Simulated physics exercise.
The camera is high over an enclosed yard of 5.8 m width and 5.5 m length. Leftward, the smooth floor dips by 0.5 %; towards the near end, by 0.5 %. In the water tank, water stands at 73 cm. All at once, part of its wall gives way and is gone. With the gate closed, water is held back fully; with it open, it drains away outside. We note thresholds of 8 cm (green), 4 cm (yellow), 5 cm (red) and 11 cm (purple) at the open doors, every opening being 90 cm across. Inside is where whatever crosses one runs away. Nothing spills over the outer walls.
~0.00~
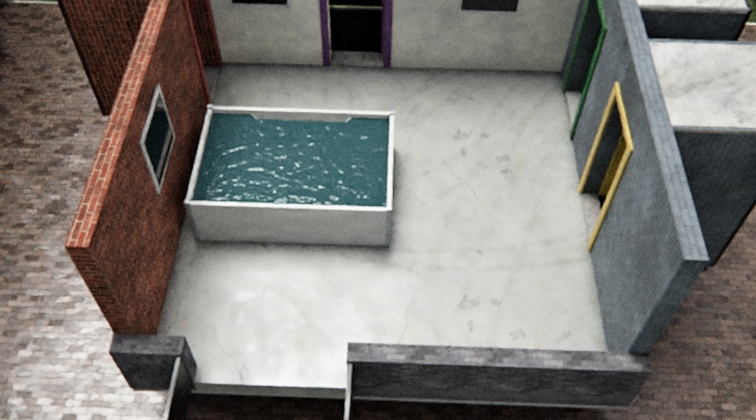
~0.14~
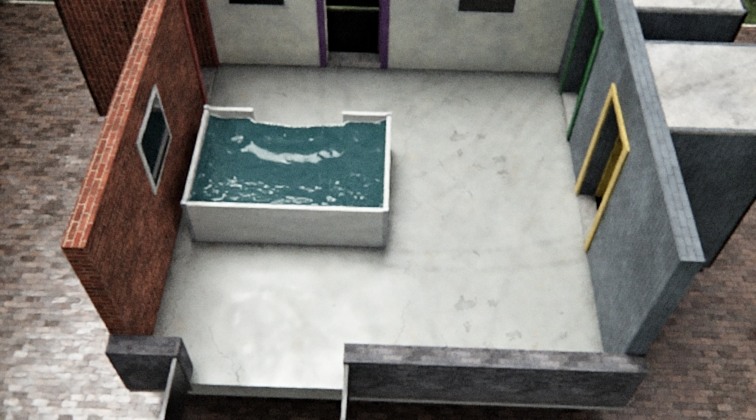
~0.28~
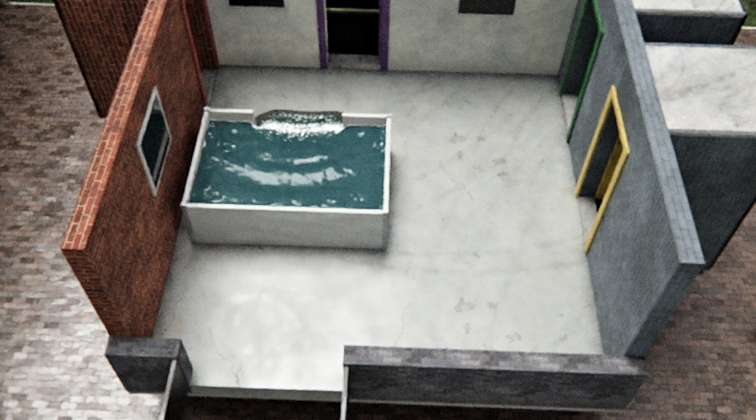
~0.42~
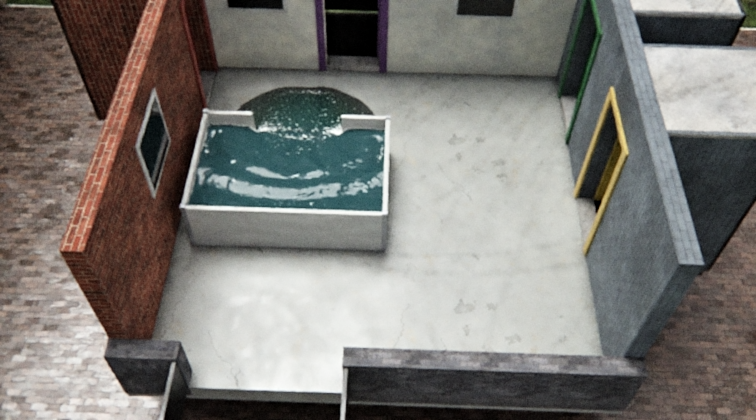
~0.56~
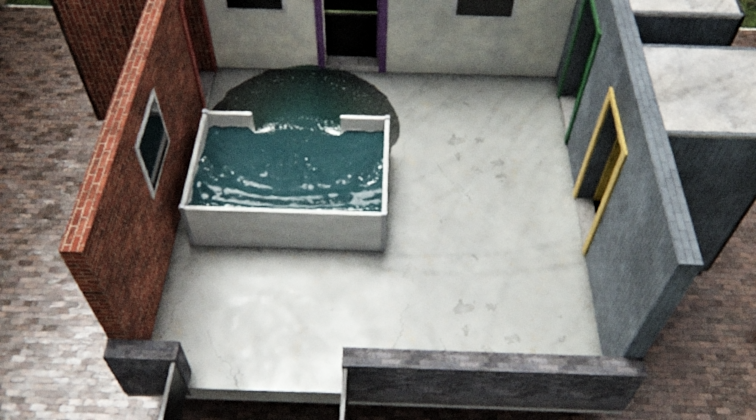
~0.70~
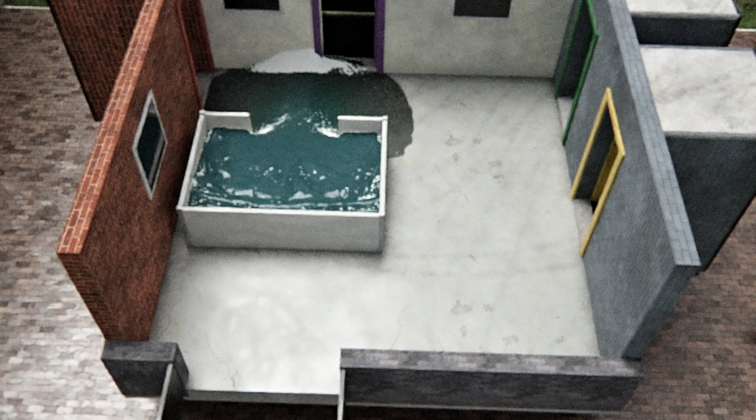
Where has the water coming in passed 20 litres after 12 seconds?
At the green door it has passed it; at the yellow door it has not passed it; at the red door it has passed it; at the purple door it has passed it.
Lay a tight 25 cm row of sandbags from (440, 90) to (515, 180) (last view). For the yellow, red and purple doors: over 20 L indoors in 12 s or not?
Result - yellow: No, not exceeded, red: Yes, exceeded, purple: Yes, exceeded.
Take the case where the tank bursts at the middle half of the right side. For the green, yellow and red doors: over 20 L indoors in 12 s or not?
In that case, green door: More than that, yellow door: More than that, red door: More than that.
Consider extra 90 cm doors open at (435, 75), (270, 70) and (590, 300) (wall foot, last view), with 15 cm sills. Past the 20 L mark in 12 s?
Result in order - not enough, more than that, not enough.
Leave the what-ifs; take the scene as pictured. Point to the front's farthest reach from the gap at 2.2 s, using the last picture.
I'd put it near pixel (545, 83) of the last picture.
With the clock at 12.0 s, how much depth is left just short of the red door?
Roughly 8.0 cm.
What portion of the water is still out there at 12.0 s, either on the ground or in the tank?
Remaining: Roughly 56 %.
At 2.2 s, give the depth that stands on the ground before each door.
Door by door in cm, green shows 0, yellow shows 0, red shows 27, purple shows 32.
After 1.4 s water covers 20 % of the floor and is deepest (52 cm) near (213, 73); green door not reached, yellow door not reached, red door 25 cm at the sill, 17 L in, purple door 37 cm at the sill, 100 L in.
After 2.2 s water covers 30 % of the floor and is deepest (37 cm) near (224, 74); green door not reached, yellow door not reached, red door 27 cm at the sill, 163 L in, purple door 32 cm at the sill, 238 L in.
After 3.5 s water covers 45 % of the floor and is deepest (28 cm) near (299, 76); green door 17 cm at the sill, 31 L in, yellow door 3 cm at the sill, 0 L in, red door 22 cm at the sill, 364 L in, purple door 25 cm at the sill, 346 L in.
After 7.0 s water covers 80 % of the floor and is deepest (15 cm) near (211, 81); green door 12 cm at the sill, 103 L in, yellow door 5 cm at the sill, 4 L in, red door 14 cm at the sill, 614 L in, purple door 13 cm at the sill, 432 L in.
After 12.0 s water covers 95 % of the floor and is deepest (12 cm) near (146, 356); green door 6 cm at the sill, 114 L in, yellow door 4 cm at the sill, 7 L in, red door 8 cm at the sill, 711 L in, purple door 7 cm at the sill, 435 L in.
